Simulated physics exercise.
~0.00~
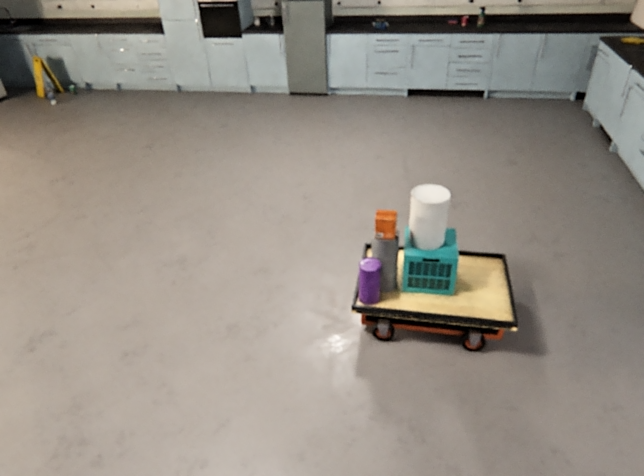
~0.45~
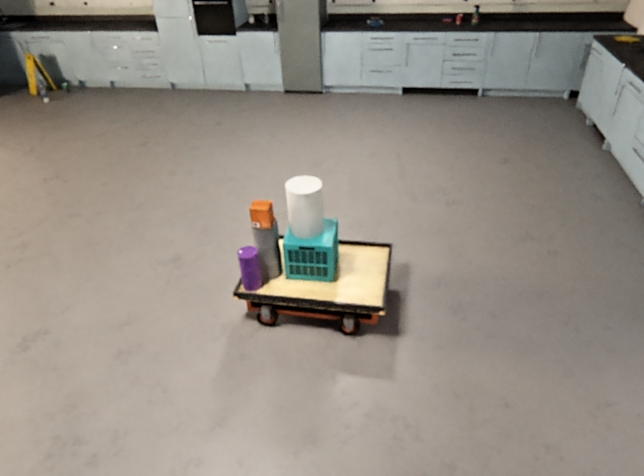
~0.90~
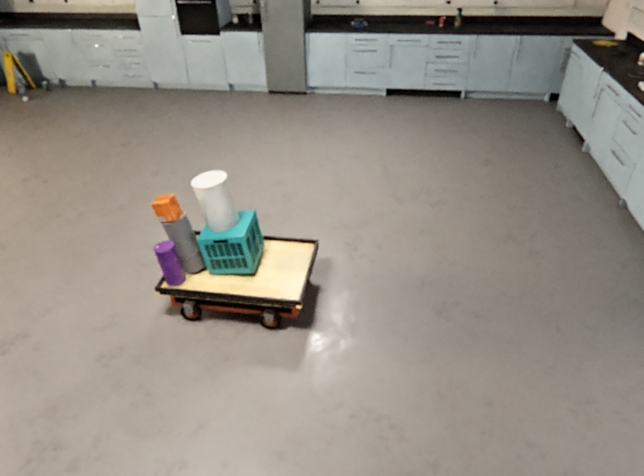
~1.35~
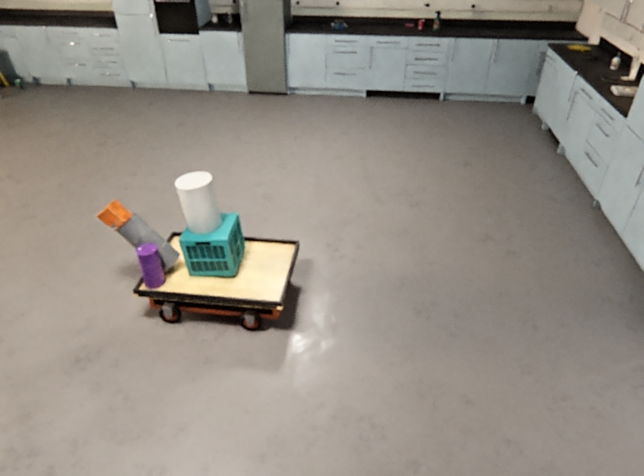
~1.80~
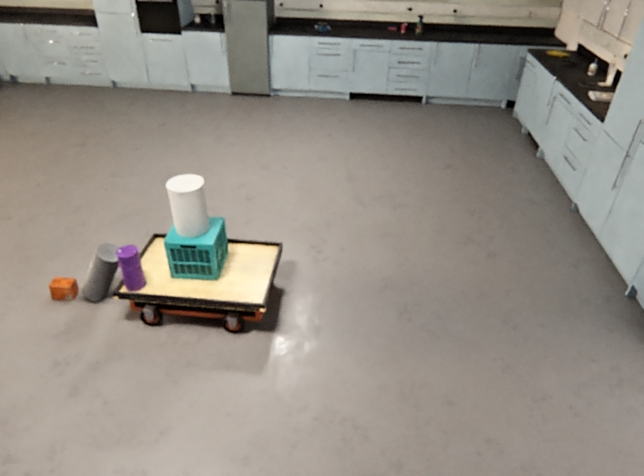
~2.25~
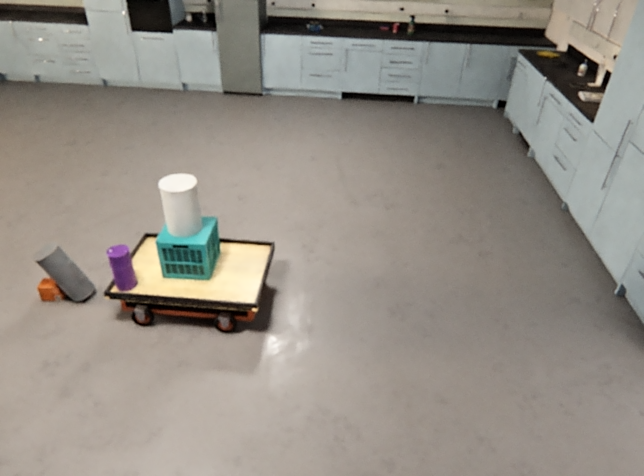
In a large room lined with pale cabinets, a flat cart rolled left and stopped, and the grey canister with the orange box on top toppled off its left end onto the floor, while the purple canister, turquoise crate and white pail stayed aboard.
